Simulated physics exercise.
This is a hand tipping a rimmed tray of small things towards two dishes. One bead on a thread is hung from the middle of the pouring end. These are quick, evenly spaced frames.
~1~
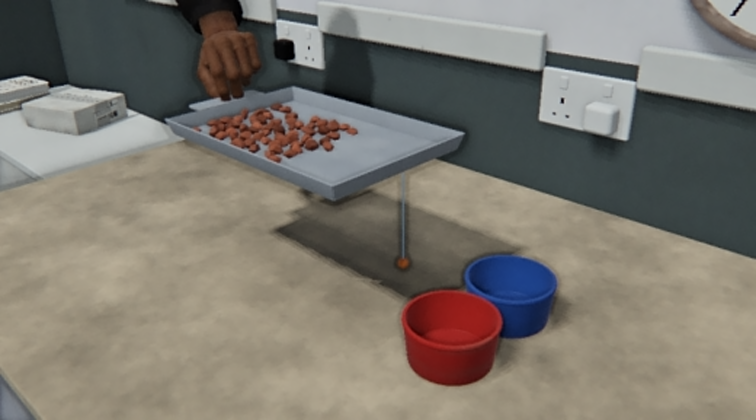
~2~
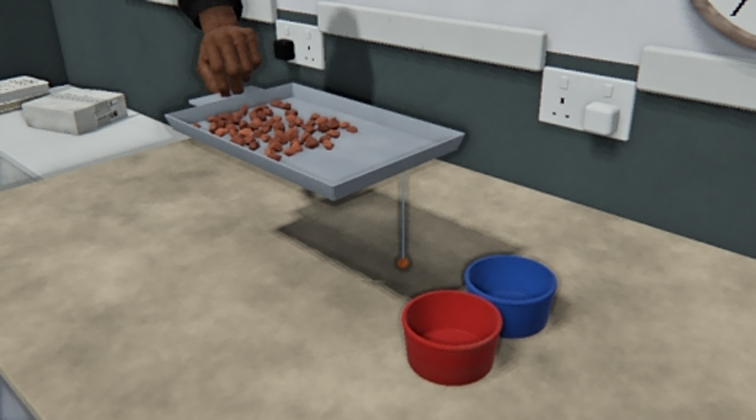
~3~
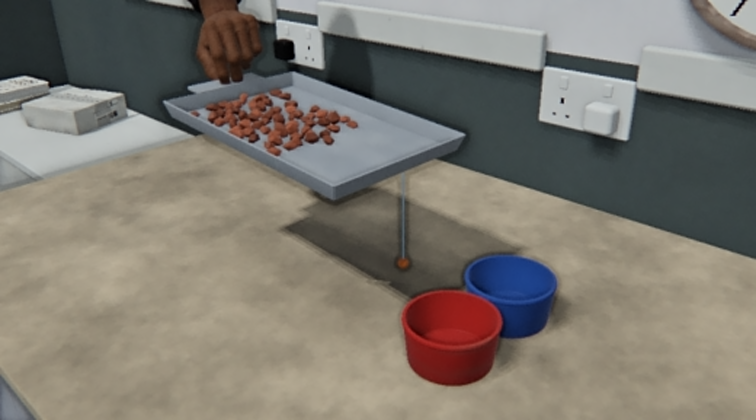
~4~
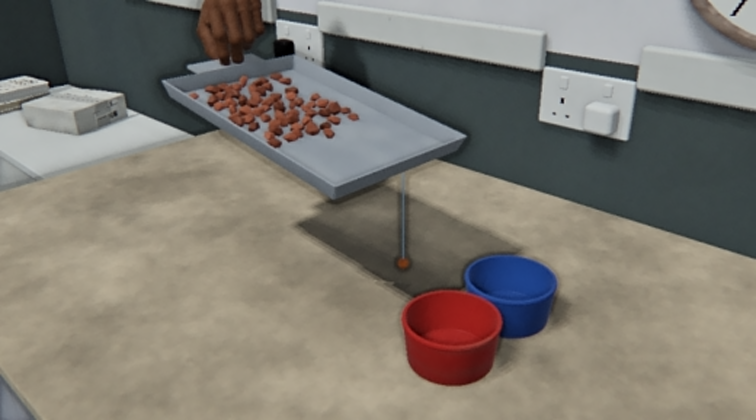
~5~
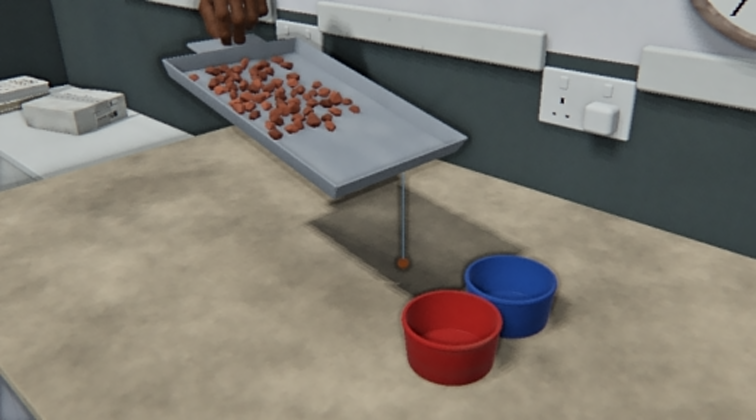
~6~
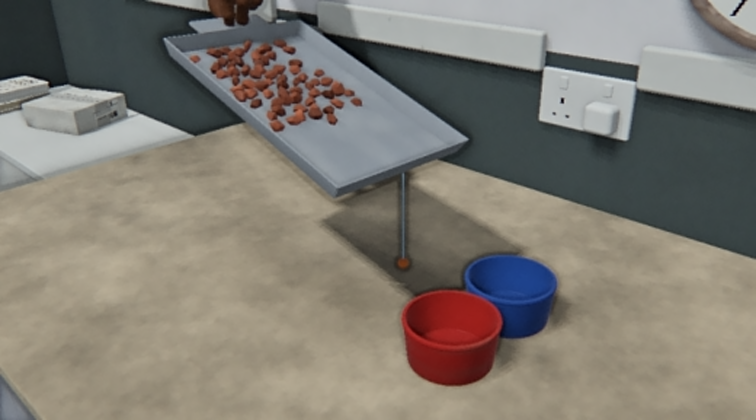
A hand raised the far end of a grey tray of small reddish-brown bits, tilting it gradually steeper toward a red dish and a blue dish, while a bead hung still beneath its lower end.
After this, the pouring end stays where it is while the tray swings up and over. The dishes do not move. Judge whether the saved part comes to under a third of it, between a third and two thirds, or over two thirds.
The catch works out at one third to two thirds of everything on the tray.
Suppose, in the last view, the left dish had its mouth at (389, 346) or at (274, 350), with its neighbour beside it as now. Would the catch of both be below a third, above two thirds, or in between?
Where the dishes stand first, the middle third; where they stand second, less than a third.
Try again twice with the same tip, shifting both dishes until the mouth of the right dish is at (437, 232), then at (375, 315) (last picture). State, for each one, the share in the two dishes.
Close to 0 in a hundred, then close to 10 in a hundred.
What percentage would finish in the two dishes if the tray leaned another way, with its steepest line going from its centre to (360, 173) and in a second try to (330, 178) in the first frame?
In turn some 30 and 0 per cent.
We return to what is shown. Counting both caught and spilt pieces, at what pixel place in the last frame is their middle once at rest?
It settles centred around (471, 323).
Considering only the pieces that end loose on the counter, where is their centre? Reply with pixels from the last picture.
Once everything settles, the pieces are centred near (441, 307).
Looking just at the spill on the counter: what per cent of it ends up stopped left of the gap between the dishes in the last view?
I'd put it at around 80 per cent.
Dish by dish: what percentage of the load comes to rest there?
In per cent, left near 30 and right near 20.
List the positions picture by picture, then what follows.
The first picture shows corners of the pouring end at (333, 182) and (457, 133), level; middle of the load at (279, 132), bits of crushed brick; left dish at (490, 354); right dish at (547, 309); bead on its thread at (403, 263).
The second picture shows corners of the pouring end at (333, 182) and (457, 133), level; middle of the load at (278, 129).
The third picture shows corners of the pouring end at (334, 182) and (458, 134), tipped barely, level across its low end; middle of the load at (278, 121).
The fourth picture shows corners of the pouring end at (335, 182) and (459, 135), tipped a little, level across its low end; middle of the load at (279, 109).
The fifth picture shows corners of the pouring end at (337, 182) and (460, 136), tipped a little, level across its low end; middle of the load at (280, 97).
The sixth picture shows corners of the pouring end at (338, 182) and (461, 138), tipped clearly, level across its low end; middle of the load at (282, 85); left dish at (490, 354); right dish at (547, 309).
Soon, tray tipped steeply; nearly all on the tray; a small part in the air.
A while on, tray tipped past a quarter turn; about a quarter on the tray; about a quarter in the left dish; about a quarter in the right dish; about a quarter outside both; a small part in the air.
Towards the end, tray tipped past a quarter turn; about a third in the left dish; about a quarter in the right dish; about half outside both.
Finally, tray tipped past a quarter turn; about a third in the left dish; about a quarter in the right dish; about half outside both.
